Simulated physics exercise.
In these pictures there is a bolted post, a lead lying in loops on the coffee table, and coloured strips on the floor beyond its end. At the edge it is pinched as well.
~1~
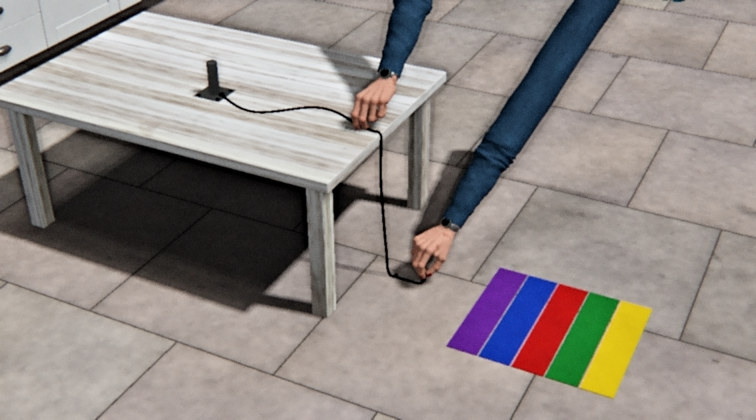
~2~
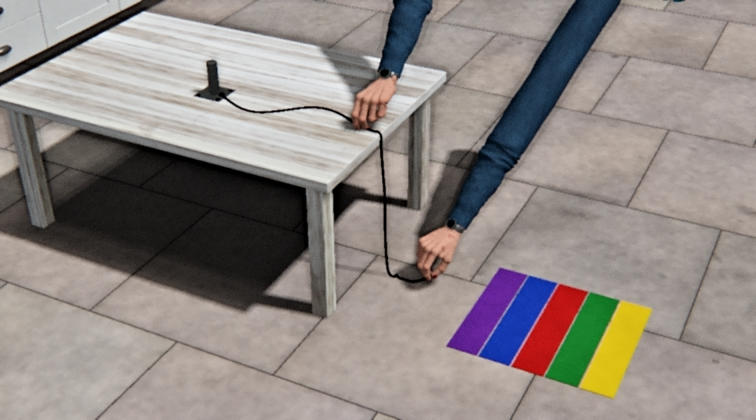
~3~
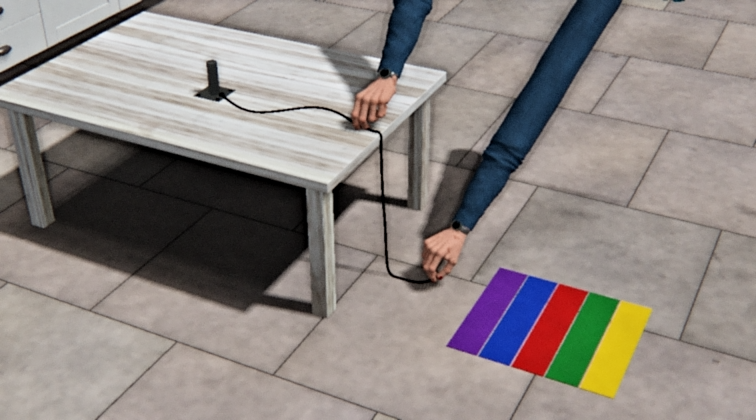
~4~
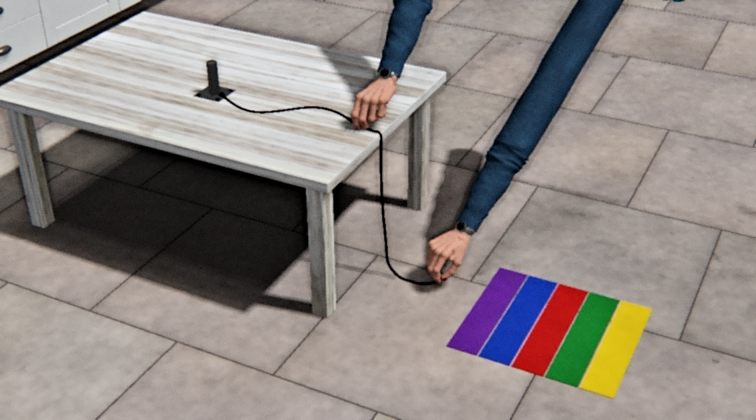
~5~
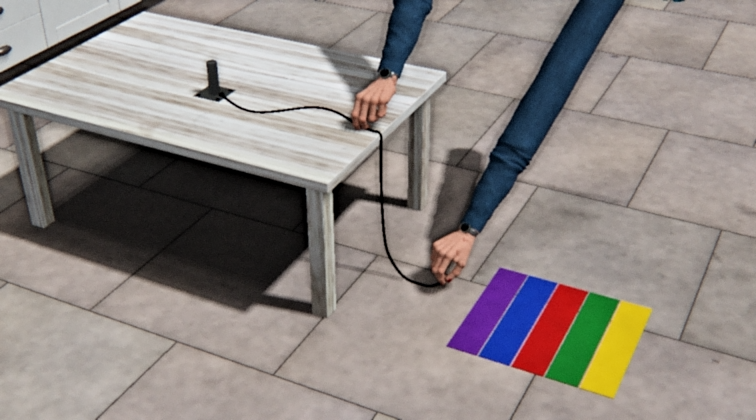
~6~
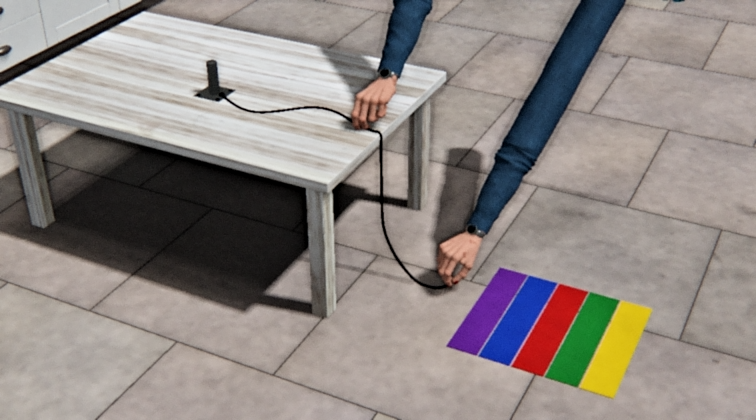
A hand pinched a black lead at the coffee table's edge while another slowly drew its end a short way right across the floor, toward the purple side of some coloured strips.
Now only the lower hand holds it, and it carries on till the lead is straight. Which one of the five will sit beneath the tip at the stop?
The red strip will.
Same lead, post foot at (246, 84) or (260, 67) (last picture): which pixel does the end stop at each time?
Pixels per try: (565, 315); (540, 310).
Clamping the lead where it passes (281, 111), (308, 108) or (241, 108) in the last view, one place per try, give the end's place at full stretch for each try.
Per try (px, approx.): (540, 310); (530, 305); (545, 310).
Early on, end near (485, 292); over purple.
Midway, end near (527, 304); over blue.
At the end of the slack, end near (552, 311); over red. The red one.
